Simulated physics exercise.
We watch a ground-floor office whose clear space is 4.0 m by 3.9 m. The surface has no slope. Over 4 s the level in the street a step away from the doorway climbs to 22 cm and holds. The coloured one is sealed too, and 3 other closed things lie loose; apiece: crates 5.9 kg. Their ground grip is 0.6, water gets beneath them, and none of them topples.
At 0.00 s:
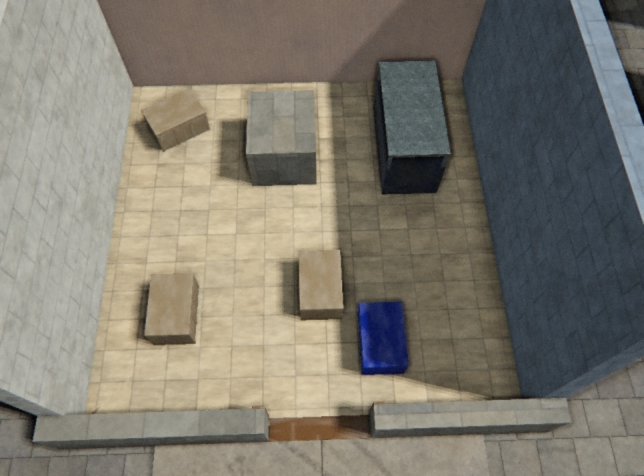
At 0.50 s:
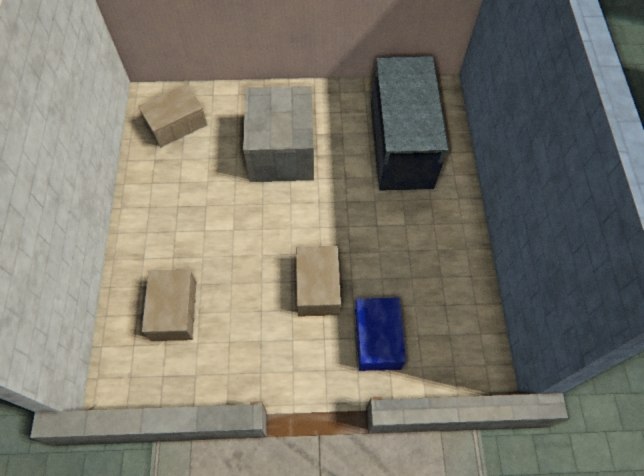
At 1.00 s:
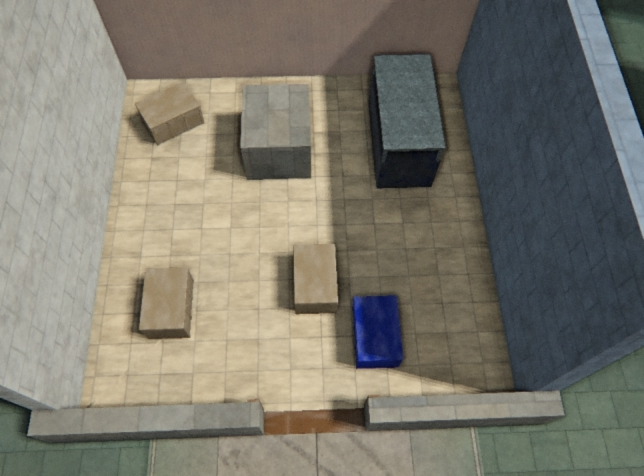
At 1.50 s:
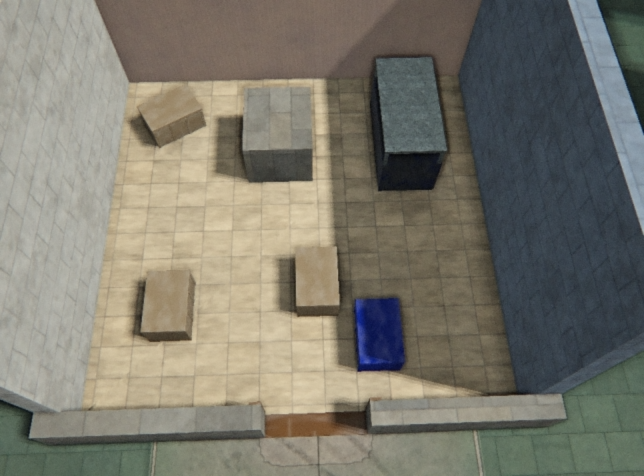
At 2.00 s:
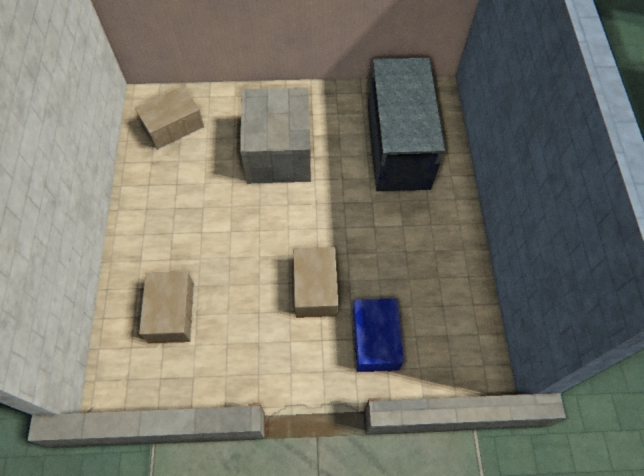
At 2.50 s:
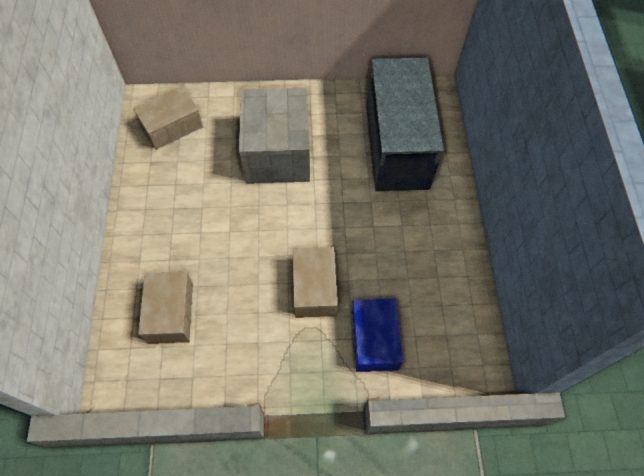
In a walled office with a tiled floor, a blue crate and several boxes sat still while the ground outside turned green, and then a little water spread in through the front gap.
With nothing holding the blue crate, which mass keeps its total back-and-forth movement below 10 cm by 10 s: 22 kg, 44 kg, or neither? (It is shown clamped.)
Light ballast does the job.
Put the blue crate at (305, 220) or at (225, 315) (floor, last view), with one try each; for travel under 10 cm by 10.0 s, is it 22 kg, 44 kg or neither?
In turn: The lighter mass suffices; the lighter mass suffices.
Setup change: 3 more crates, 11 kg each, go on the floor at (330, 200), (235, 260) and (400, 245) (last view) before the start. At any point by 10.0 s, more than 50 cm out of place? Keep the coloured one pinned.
In turn: Beyond it, beyond it, within it.
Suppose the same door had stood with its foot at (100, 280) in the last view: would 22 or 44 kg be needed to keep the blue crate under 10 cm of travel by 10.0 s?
In that case only the higher weight holds it.
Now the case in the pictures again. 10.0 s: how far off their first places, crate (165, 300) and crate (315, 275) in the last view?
First 50 cm, then 300 cm.
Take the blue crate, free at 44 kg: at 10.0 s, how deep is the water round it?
Around 6 cm.
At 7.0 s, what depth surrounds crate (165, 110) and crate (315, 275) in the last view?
About 10 and 8 cm.
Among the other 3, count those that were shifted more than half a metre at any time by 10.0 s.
2.
After 3.5 s the blue crate would be 0 cm from its start with 22 kg and 0 cm from its start with 44 kg; 4 cm of water round it then.
After 4.5 s the blue crate would be 0 cm from its start with 22 kg and 0 cm from its start with 44 kg; 5 cm of water round it then.
After 7.0 s the blue crate would be 0 cm from its start with 22 kg and 0 cm from its start with 44 kg; 5 cm of water round it then.
After 10.0 s the blue crate would be 0 cm from its start with 22 kg and 0 cm from its start with 44 kg; 6 cm of water round it then.
